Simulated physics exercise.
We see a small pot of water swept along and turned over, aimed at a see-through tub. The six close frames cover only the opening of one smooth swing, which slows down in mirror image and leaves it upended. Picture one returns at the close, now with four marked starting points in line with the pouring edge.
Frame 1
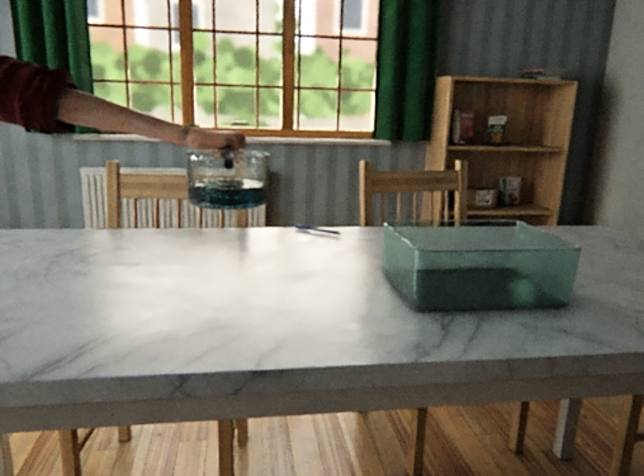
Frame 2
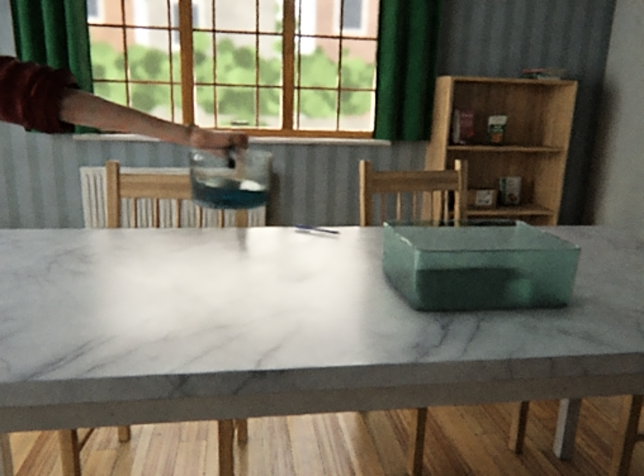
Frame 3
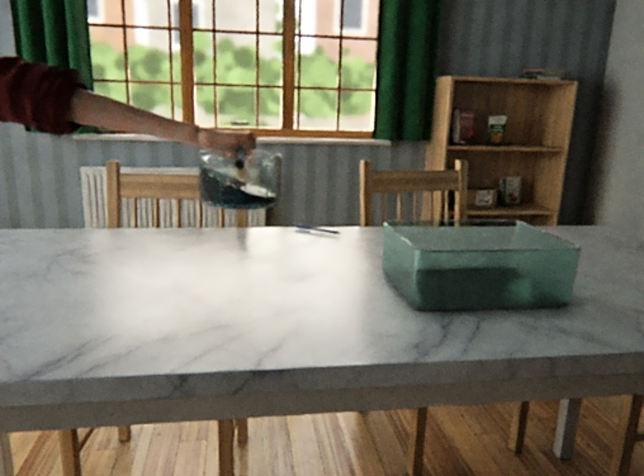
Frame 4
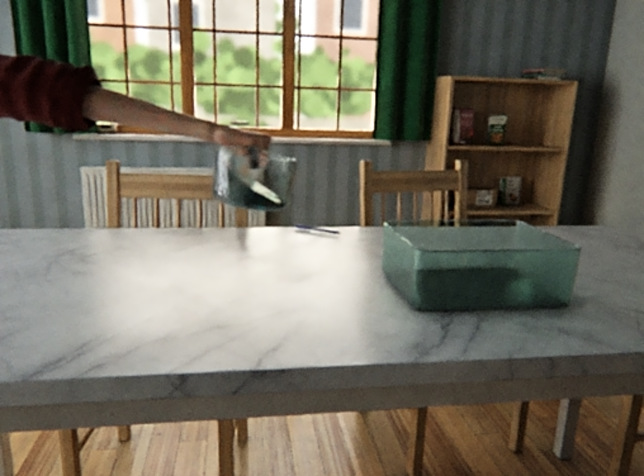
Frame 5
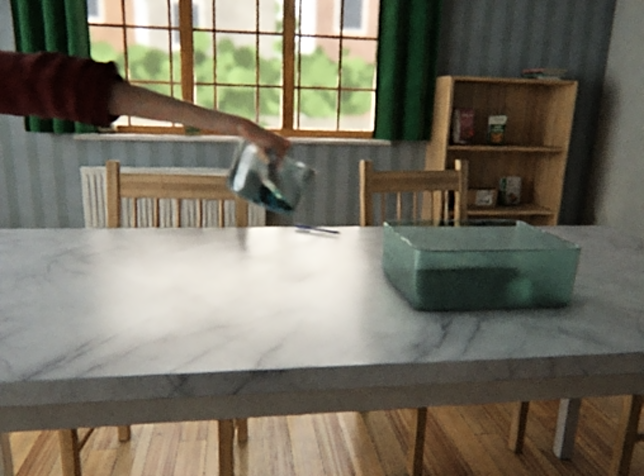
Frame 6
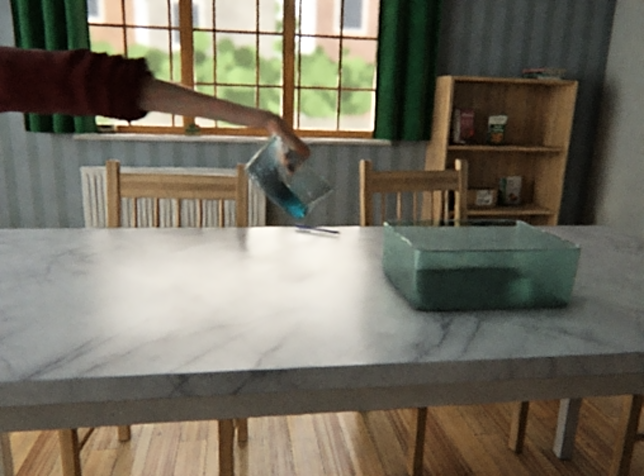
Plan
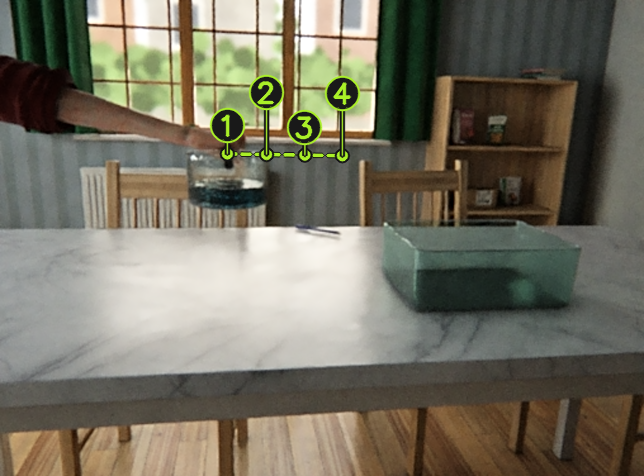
A hand in a dark red sleeve carrying a clear pot of blue water rightward above a marble table, steadily tilting it.
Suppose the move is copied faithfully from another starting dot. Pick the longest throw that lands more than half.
Go for 3.
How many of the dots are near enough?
Two.
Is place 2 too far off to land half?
Yes, it does.
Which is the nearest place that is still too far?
Here it is place 2.
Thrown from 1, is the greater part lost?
Yes, it does.
In lime, 1 at (227, 153); 2 at (266, 154); 3 at (304, 155); 4 at (342, 155).
Choosing 1, about 3 % lands in the tub, 95 % falls short and 3 % goes beside or beyond.
Choosing 2, about 25 % lands in the tub, 70 % falls short and 5 % goes beside or beyond.
Choosing 3, about 78 % lands in the tub, 11 % falls short and 11 % goes beside or beyond.
Choosing 4, about 86 % lands in the tub, 5 % falls short and 8 % goes beside or beyond.
